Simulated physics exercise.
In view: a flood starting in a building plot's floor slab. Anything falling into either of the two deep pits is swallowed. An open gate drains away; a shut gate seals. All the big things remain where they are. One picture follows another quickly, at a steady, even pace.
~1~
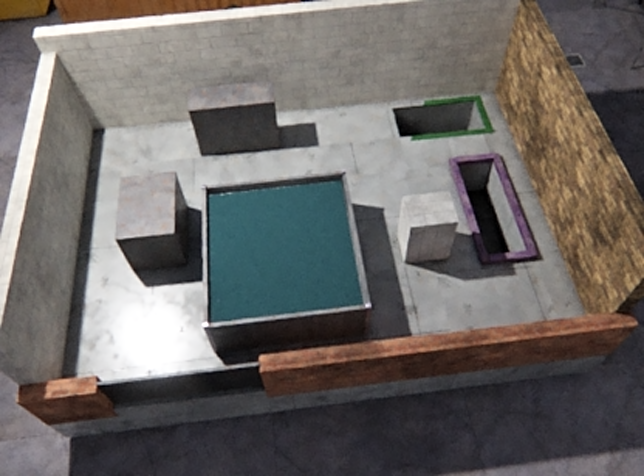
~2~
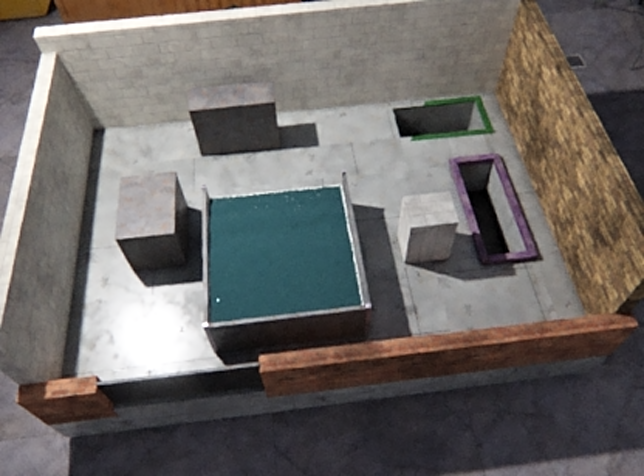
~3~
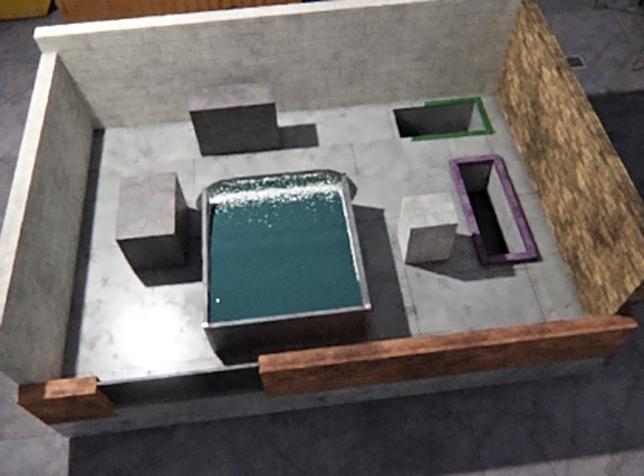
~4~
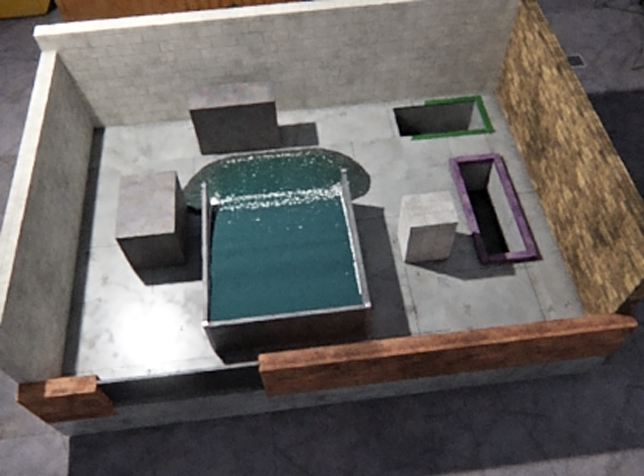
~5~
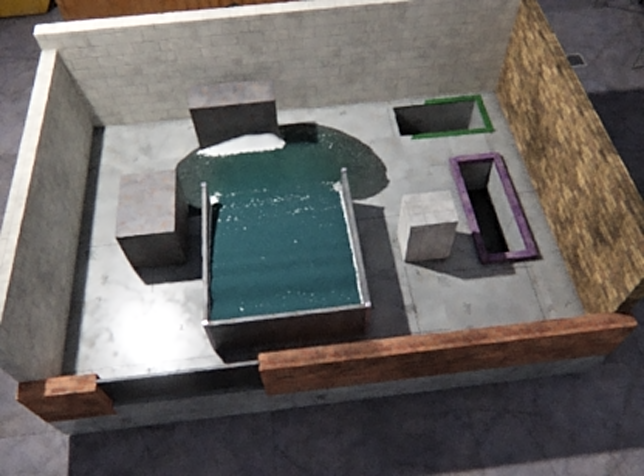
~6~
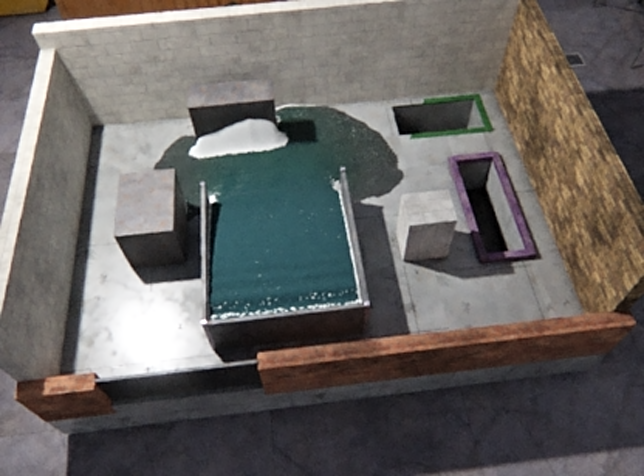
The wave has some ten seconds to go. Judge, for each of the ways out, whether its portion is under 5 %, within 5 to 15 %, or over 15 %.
Result: The gate will drain shy of five per cent; the purple pit will drain shy of five per cent; the green pit will drain in excess of fifteen per cent.
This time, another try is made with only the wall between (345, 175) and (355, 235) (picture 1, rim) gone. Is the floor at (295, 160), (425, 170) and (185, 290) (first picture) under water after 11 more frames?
Going point by point: Left unwetted, waterlogged, left unwetted.
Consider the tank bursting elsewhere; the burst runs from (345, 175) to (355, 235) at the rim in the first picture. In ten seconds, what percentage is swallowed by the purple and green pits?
Result - purple: 30 %; green: 30 %.
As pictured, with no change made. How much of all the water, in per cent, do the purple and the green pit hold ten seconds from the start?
About 0 %, then about 40 %.
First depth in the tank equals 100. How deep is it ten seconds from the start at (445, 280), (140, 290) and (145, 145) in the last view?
Taking the places in turn, I get roughly 8, 10 and 6 percent.
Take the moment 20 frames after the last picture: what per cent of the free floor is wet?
Roughly 55 %.
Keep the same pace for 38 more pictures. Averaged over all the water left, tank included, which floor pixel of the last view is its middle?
Around pixel (239, 211) of the last picture.
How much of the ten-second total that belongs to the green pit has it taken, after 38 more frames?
Some 80 per cent.
A moment on, water covers 35 % of the floor; the gate 0 %, the purple pit 0 %, the green pit 0 %.
Next, water covers 40 % of the floor; the gate 0 %, the purple pit 0 %, the green pit 7 %.
Then, water covers 55 % of the floor; the gate 0 %, the purple pit 0 %, the green pit 20 %.
Later, water covers 75 % of the floor; the gate 0 %, the purple pit 0 %, the green pit 32 %.
In the end, water covers 95 % of the floor; the gate 0 %, the purple pit 0 %, the green pit 41 %.
